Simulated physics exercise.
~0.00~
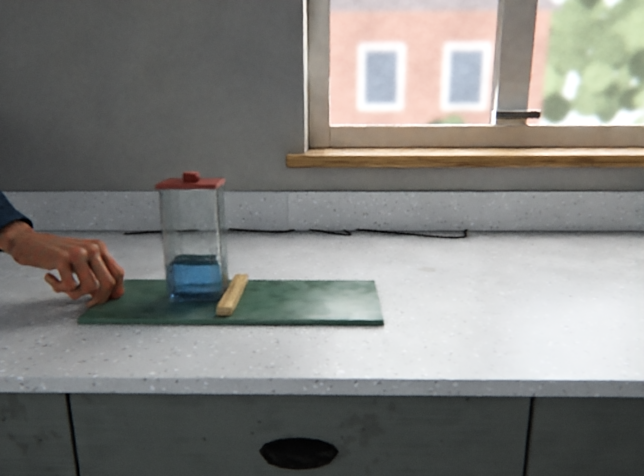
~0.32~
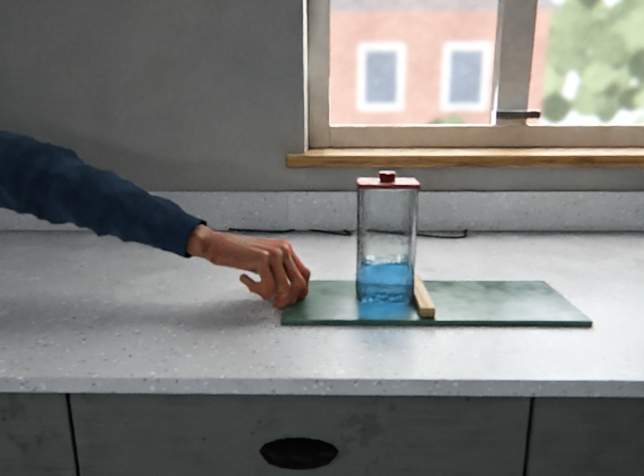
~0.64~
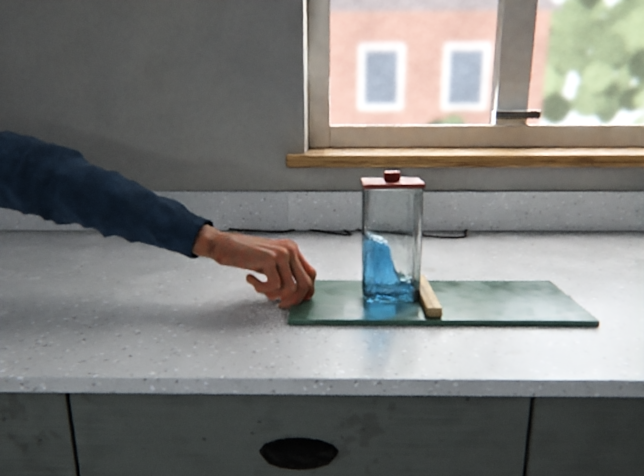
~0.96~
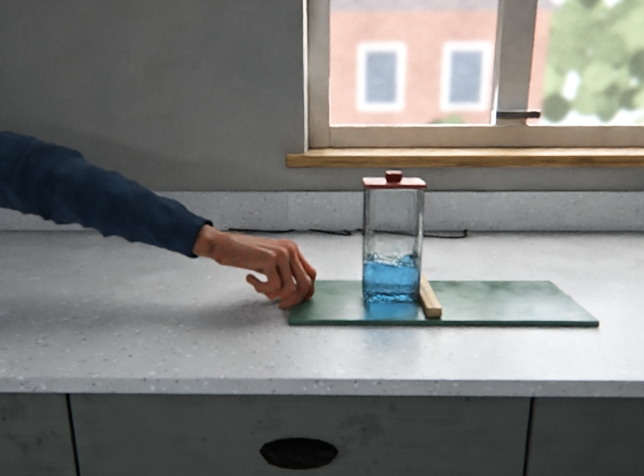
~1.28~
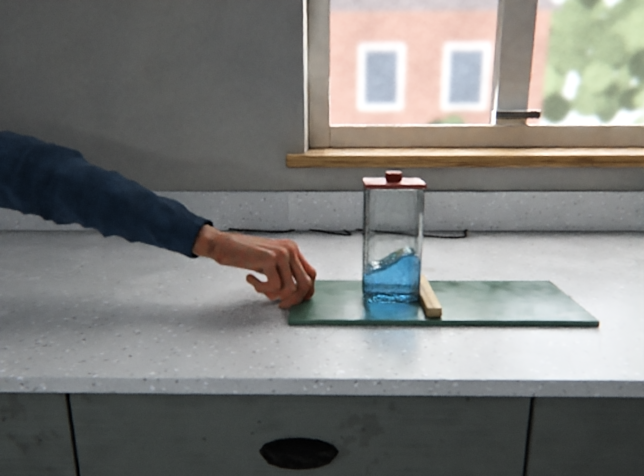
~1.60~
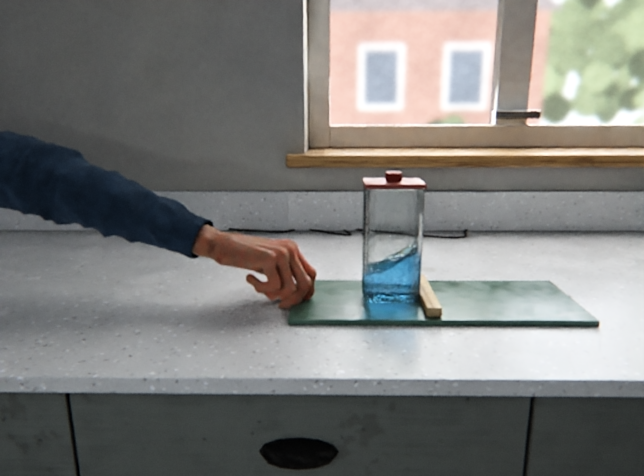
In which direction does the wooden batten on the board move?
The batten moves to the right along with the green board.
